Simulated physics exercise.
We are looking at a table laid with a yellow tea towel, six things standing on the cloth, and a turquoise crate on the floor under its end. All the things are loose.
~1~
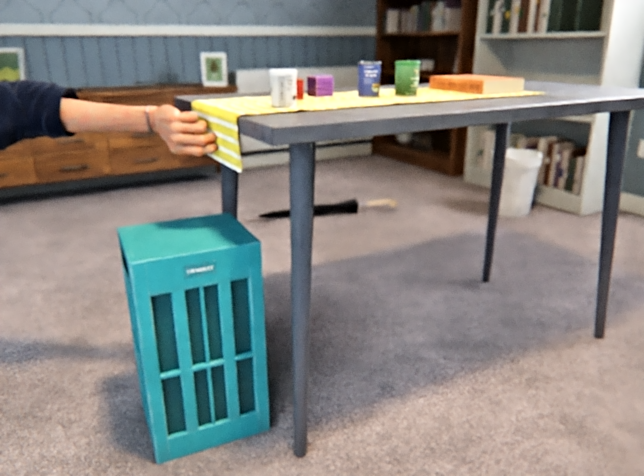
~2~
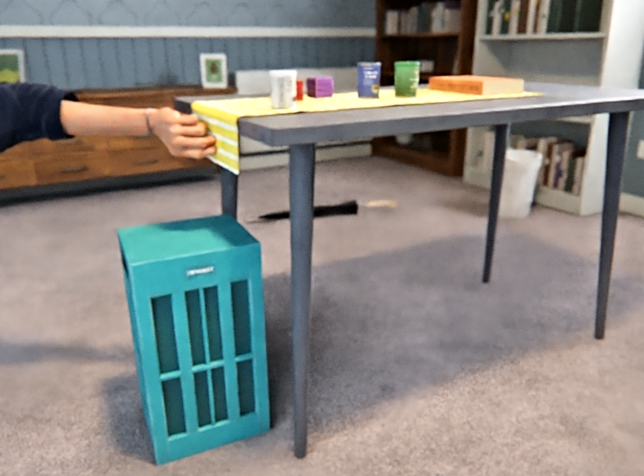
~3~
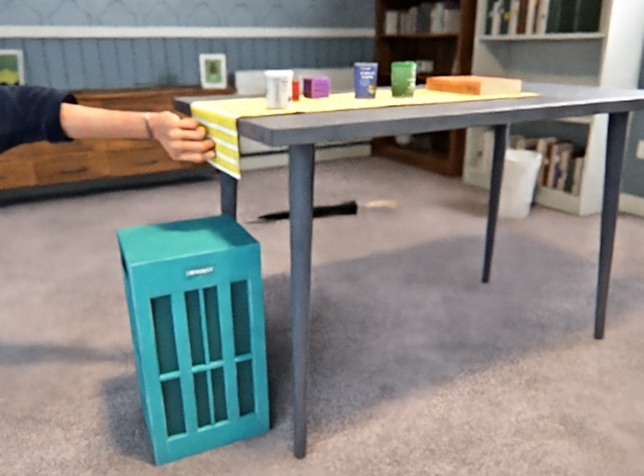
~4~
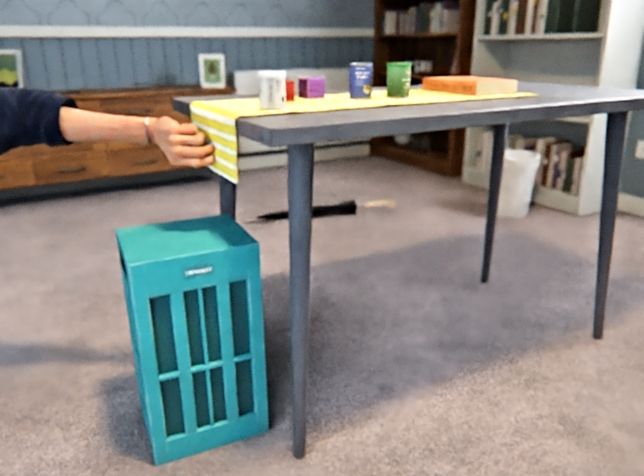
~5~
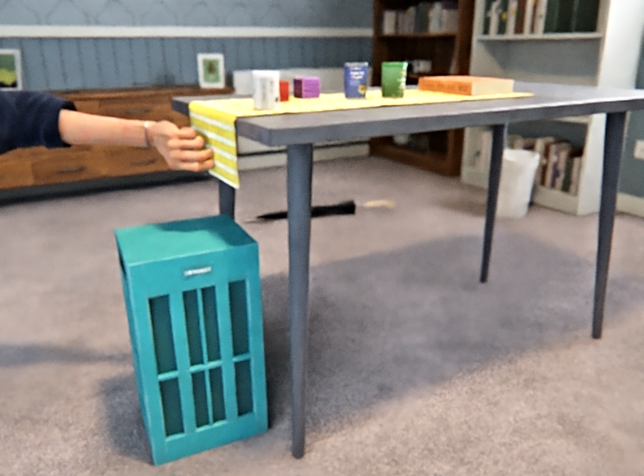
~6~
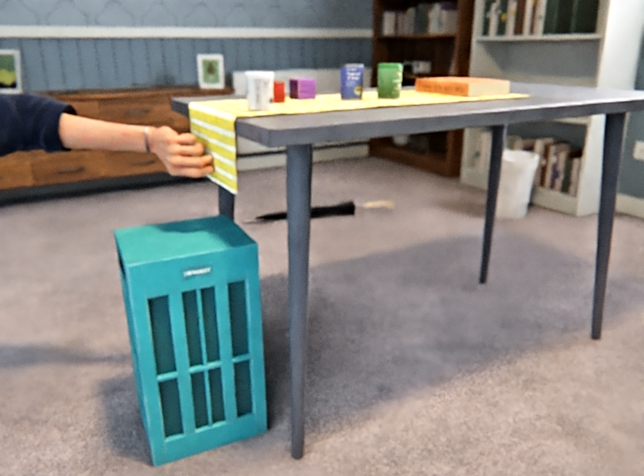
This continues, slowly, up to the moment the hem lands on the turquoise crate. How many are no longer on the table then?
It carries off one.
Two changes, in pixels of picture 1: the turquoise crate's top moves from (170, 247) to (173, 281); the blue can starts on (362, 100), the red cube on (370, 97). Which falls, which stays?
The blue can survives; the red cube survives.
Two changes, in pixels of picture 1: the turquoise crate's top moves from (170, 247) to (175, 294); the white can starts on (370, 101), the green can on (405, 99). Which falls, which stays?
The white can falls; the green can keeps its place on top.
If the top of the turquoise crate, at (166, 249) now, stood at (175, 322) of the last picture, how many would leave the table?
Then 4.
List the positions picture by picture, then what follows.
In the first picture, hem (242, 172); white can (283, 70); red cube (291, 79); purple cube (320, 76); blue can (369, 62); green can (408, 61); top of the crate (170, 247).
In the second picture, hem (239, 174); white can (283, 72).
In the third picture, hem (240, 178); red cube (287, 81).
In the fourth picture, hem (238, 183); purple cube (311, 78); top of the crate (168, 248).
In the fifth picture, hem (239, 188); blue can (356, 64).
In the sixth picture, hem (237, 194); white can (259, 73); red cube (272, 82); purple cube (302, 79); blue can (352, 64); green can (390, 64).
Soon after, hem near (214, 198); all still up.
Then, hem near (215, 215); white can gone.
Further on, hem on the crate; white can gone.
At rest, hem on the crate; white can gone. The answer is one.
